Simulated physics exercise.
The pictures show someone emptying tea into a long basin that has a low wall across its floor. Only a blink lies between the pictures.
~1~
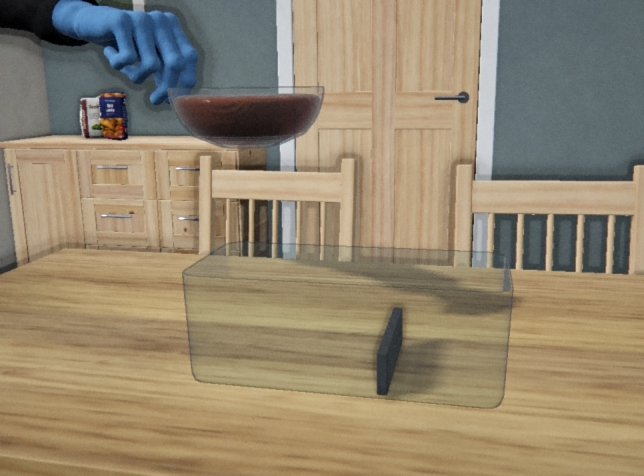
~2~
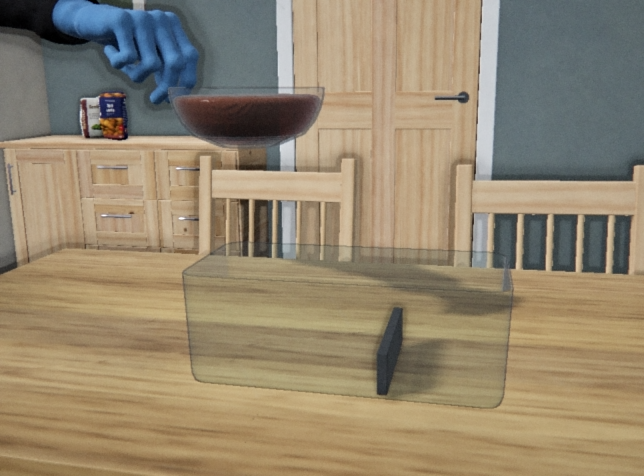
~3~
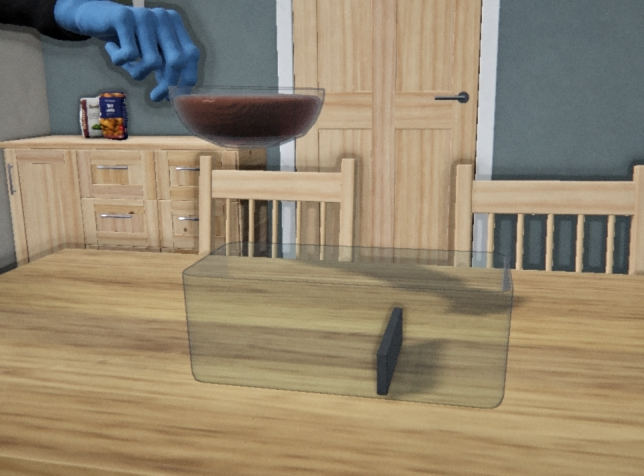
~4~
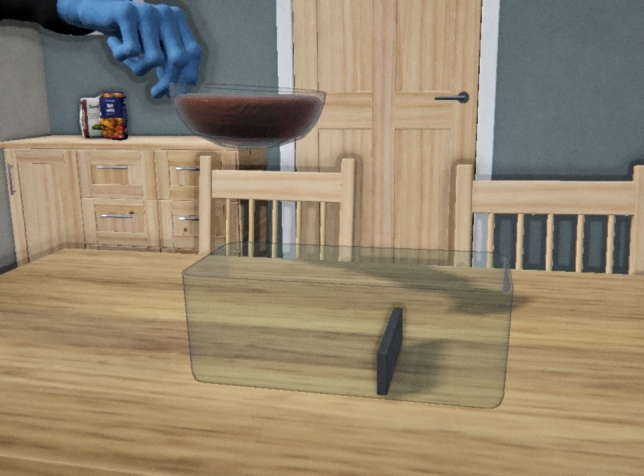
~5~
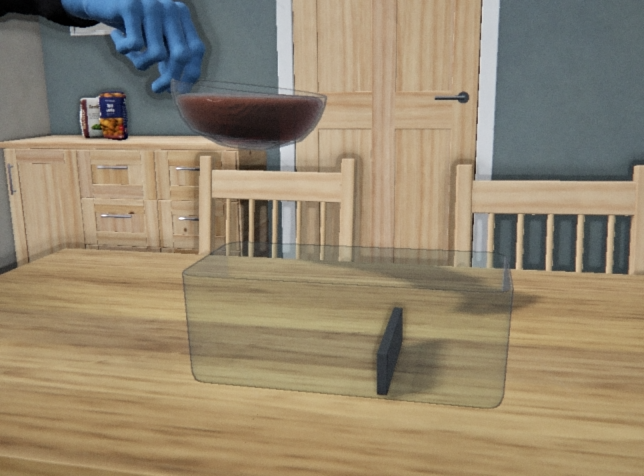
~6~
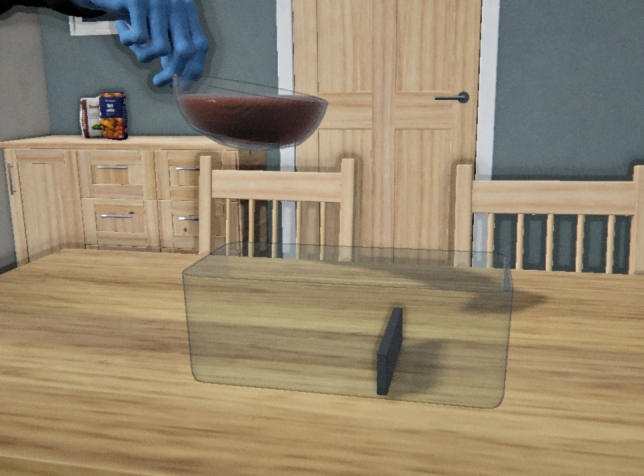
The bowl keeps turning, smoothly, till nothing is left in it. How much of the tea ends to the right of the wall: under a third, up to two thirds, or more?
In the end between a third and two thirds is right of the wall.
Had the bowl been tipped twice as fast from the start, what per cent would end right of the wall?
About 30 per cent.
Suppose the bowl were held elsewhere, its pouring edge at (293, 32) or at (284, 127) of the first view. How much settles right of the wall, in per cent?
In turn 30 and 5 in a hundred.
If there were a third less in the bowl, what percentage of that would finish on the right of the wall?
Near 25 %.
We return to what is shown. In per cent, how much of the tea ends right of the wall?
Close to 50 per cent.
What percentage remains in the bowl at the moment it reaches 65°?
Near 25 %.
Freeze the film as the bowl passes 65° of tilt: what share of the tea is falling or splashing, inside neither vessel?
Close to 40 per cent.
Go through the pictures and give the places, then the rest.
Tilt 0°; pouring edge (321, 89); surface from (181, 98) to (320, 96); the long basin's rim runs from (206, 258) to (509, 273); the wall's top is at (391, 330), in the first frame.
Tilt 0°; pouring edge (322, 89); surface from (182, 97) to (320, 97), in the second frame.
Tilt 2°; pouring edge (322, 91); surface from (183, 97) to (320, 98), in the third frame.
Tilt 4°; pouring edge (323, 95); surface from (184, 96) to (321, 99), in the fourth frame.
Tilt 7°; pouring edge (324, 99); surface from (185, 96) to (323, 100), in the fifth frame.
Tilt 11°; pouring edge (325, 105); surface from (187, 96) to (325, 100), in the sixth frame.
A moment on, the bowl is tipped part way and 27 per cent is still to pour, 11 is left of the wall and 24 right of it.
Next, the bowl is tipped right over and 0 per cent is still to pour, 48 is left of the wall and 49 right of it.
Then the bowl is tipped right over and 0 per cent is still to pour, 50 is left of the wall and 50 right of it.
Later the bowl is tipped right over and 0 per cent is still to pour, 49 is left of the wall and 50 right of it.
At rest 49 per cent lies left of the wall, 50 right of it and 1 outside.
